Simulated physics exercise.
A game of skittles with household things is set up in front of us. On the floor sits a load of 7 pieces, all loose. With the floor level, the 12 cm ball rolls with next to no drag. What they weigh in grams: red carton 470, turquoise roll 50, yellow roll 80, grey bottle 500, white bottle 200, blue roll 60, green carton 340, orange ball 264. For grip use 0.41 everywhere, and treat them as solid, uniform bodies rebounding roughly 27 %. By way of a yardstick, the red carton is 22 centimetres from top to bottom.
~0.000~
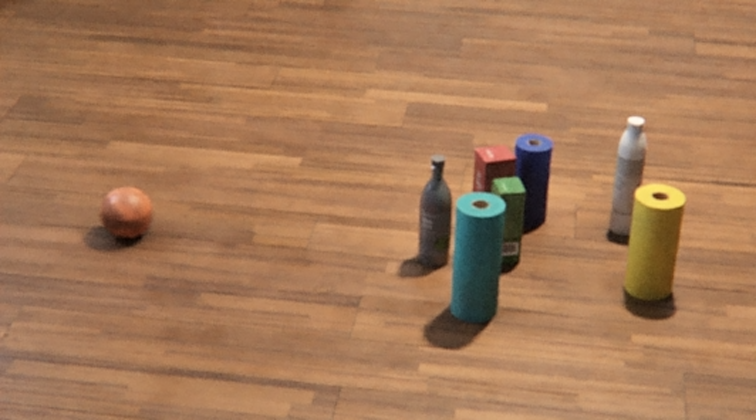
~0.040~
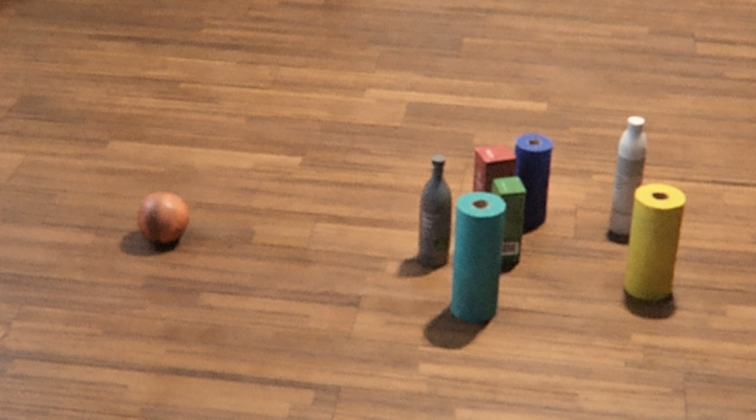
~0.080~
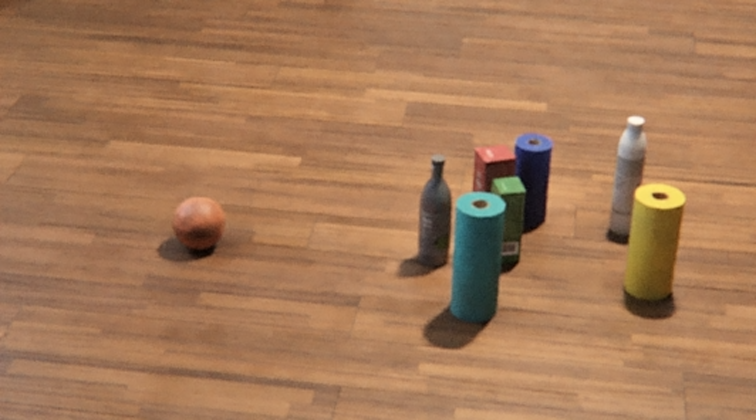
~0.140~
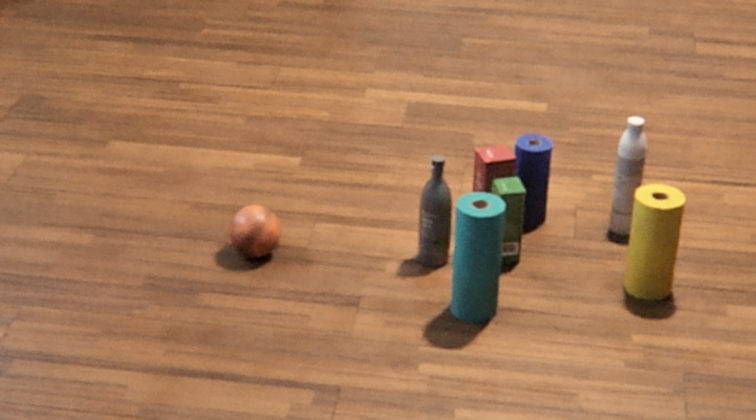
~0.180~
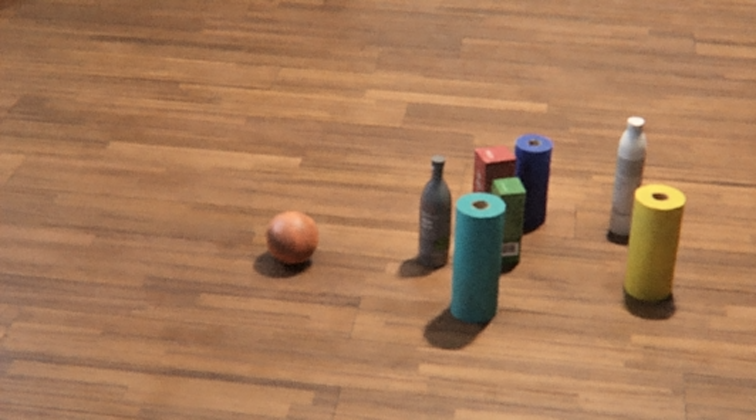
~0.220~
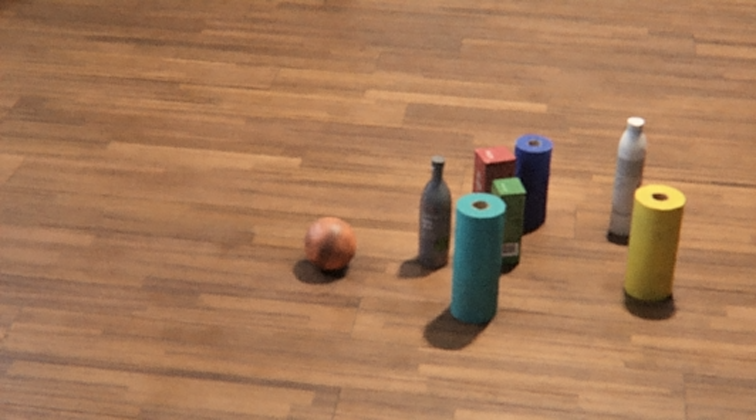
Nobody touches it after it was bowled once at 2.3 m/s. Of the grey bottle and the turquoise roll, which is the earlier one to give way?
It is the second of the two.
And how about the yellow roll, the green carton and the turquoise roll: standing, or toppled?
Here's how it ends: The yellow roll never goes down, the green carton never goes down, and the turquoise roll comes down.
By 0.52 s, ball has run 106 cm; orange ball near (572, 294); turquoise roll tilted 58° near (547, 305).
By 0.82 s, ball has run 156 cm; turquoise roll on its side near (583, 350).
By 1.22 s, turquoise roll on its side near (586, 348).
By 1.72 s, turquoise roll on its side near (589, 347).
When it is over (2.0 s), lying over on the floor, turquoise roll; the other 6 within 8 cm of the start. End places, in pixels of the last picture, grey bottle near (439, 209), turquoise roll near (590, 346). Grey bottle was never lost; turquoise roll went at 0.44 s.
